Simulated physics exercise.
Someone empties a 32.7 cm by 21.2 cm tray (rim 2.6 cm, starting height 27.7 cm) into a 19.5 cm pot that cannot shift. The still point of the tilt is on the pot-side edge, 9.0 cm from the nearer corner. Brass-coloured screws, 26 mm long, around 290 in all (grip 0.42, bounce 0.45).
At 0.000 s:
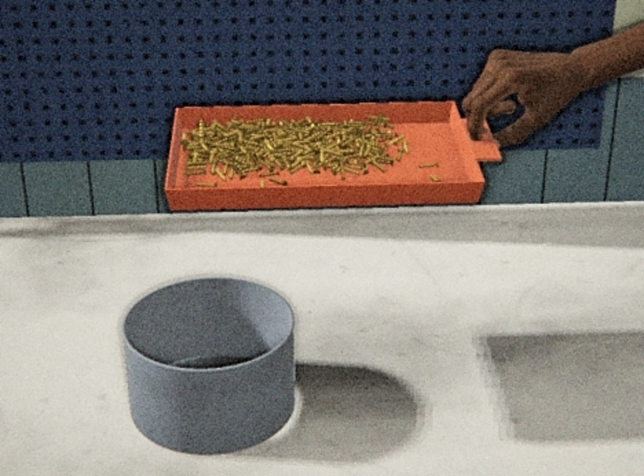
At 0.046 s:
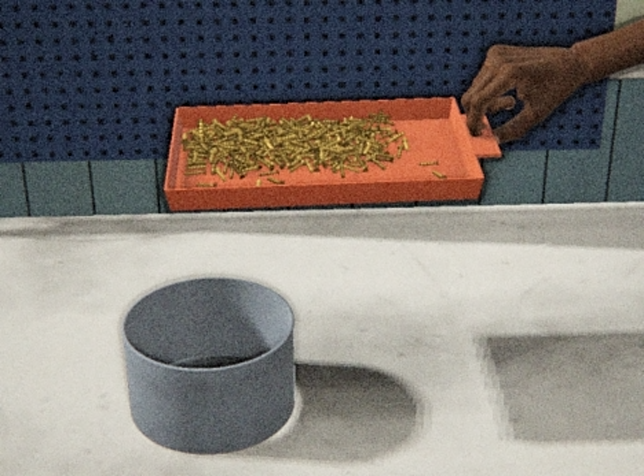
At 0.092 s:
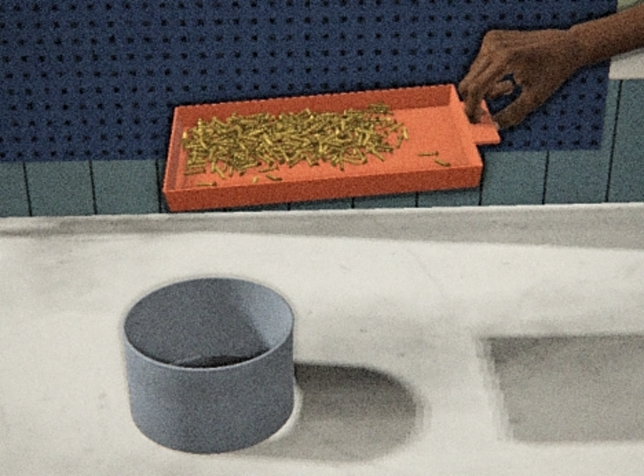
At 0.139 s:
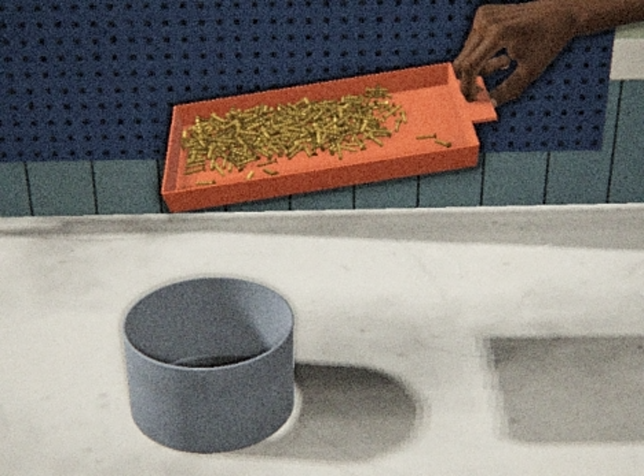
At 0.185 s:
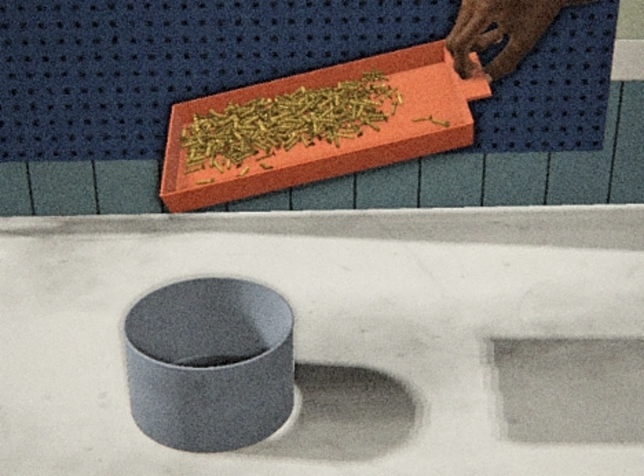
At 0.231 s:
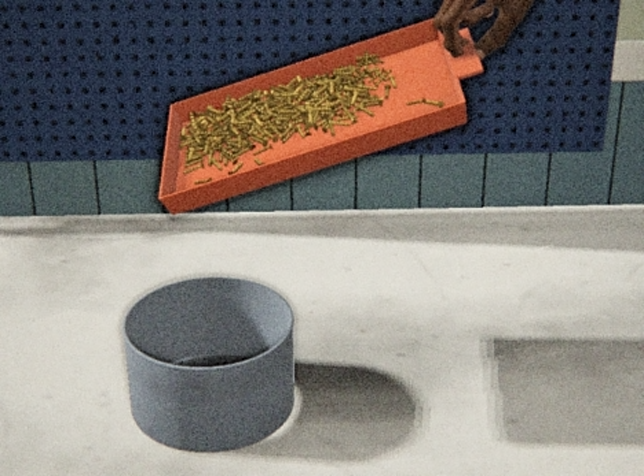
In front of a dark blue dotted panel and teal boards, a pale, marbled surface is seen from slightly above by a camera that stays still. A blue-grey round pot stands at the left, its shadow to its right, and above it a hand holds an orange-red tray of small brass-coloured screws. The hand raises the tray's right end, slowly then faster, while its left end stays low.
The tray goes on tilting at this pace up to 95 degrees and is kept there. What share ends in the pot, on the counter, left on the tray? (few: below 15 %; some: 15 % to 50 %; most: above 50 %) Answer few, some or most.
In the pot: Some; on the counter: Most; left on the tray: Few.
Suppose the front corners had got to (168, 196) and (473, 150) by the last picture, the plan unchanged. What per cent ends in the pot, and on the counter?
Pot 90, counter 10.
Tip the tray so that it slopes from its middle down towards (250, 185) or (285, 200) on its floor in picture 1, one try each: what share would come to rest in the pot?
About 60 and 85 per cent.
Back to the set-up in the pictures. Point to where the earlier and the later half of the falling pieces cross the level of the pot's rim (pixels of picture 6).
First near (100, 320), later near (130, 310).
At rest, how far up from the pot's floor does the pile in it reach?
Roughly 2.0 cm.
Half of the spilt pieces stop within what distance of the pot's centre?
About 20 cm.
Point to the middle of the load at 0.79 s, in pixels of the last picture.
Near (142, 187).
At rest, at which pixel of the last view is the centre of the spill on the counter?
Near (76, 383).
After 0.57 s, tilt 57 degrees; the tray holds 100 %, the pot 0 %.
Then, at 0.79 s, tilt 81 degrees; the tray holds 50 %, the pot 0 %.
After 1.13 s, tilt 95 degrees; the tray holds 10 %, the pot 20 %.
In the end, at 2.2 s, pot 30 %, counter 70 %, tray 0 %.
